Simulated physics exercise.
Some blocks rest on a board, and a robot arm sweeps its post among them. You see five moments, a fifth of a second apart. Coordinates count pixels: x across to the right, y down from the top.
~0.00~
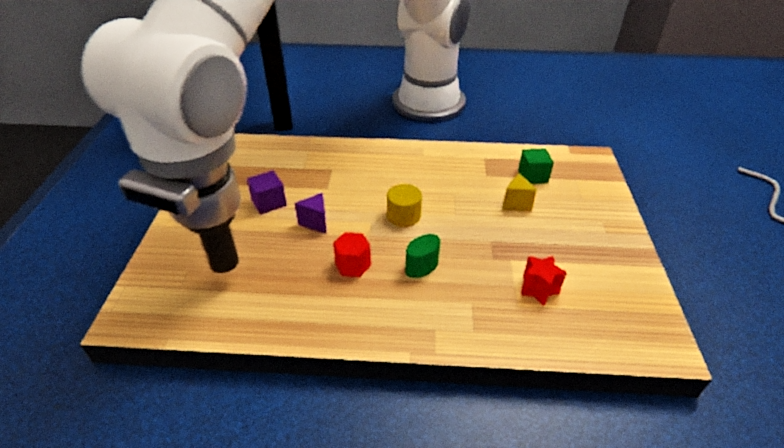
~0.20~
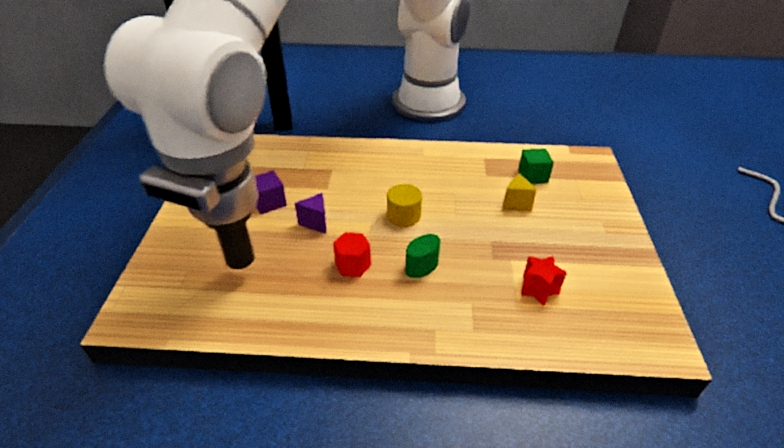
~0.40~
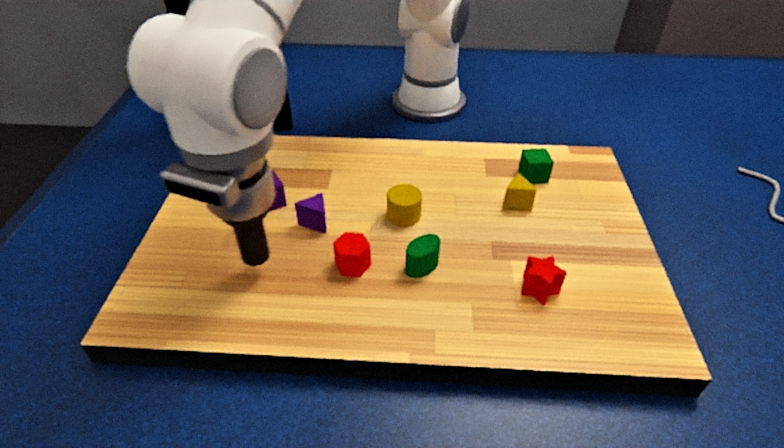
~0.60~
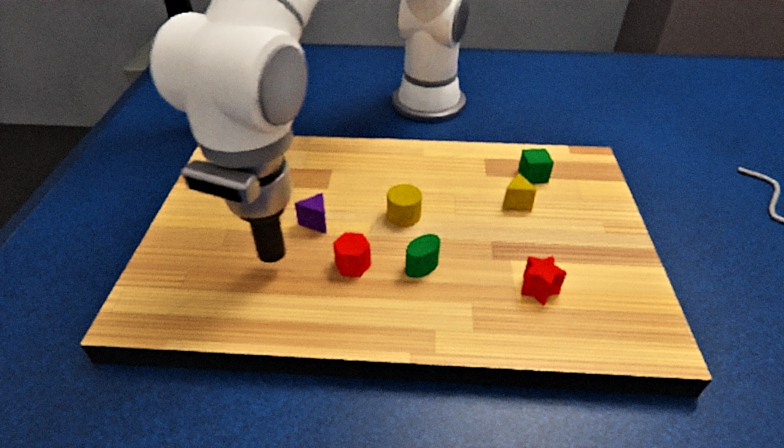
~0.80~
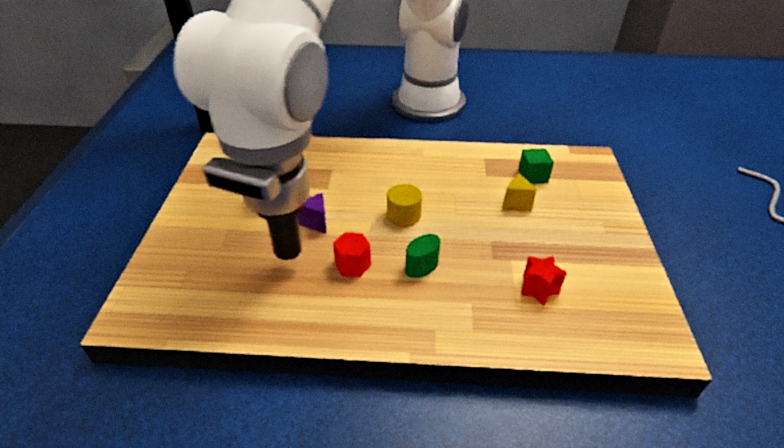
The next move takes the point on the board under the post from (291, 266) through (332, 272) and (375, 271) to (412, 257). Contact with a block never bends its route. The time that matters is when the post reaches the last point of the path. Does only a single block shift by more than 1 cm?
No - that is not the case.
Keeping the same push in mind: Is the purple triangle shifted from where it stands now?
I expect not.
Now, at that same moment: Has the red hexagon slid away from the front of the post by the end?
No, it doesn't check out.
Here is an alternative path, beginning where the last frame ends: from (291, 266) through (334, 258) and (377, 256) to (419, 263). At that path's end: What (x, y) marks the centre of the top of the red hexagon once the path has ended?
Expect it around (423, 264).
The first path, step by step. One third of the way, post at (331, 256); red hexagon at (361, 243).
Two thirds of the way, post at (375, 256); red hexagon at (401, 238), turned 10° anticlockwise; green oval at (432, 244).
At the end, post at (412, 241); purple triangle unmoved; red hexagon at (440, 228); yellow disc unmoved; green oval at (464, 244), turned 20° clockwise.
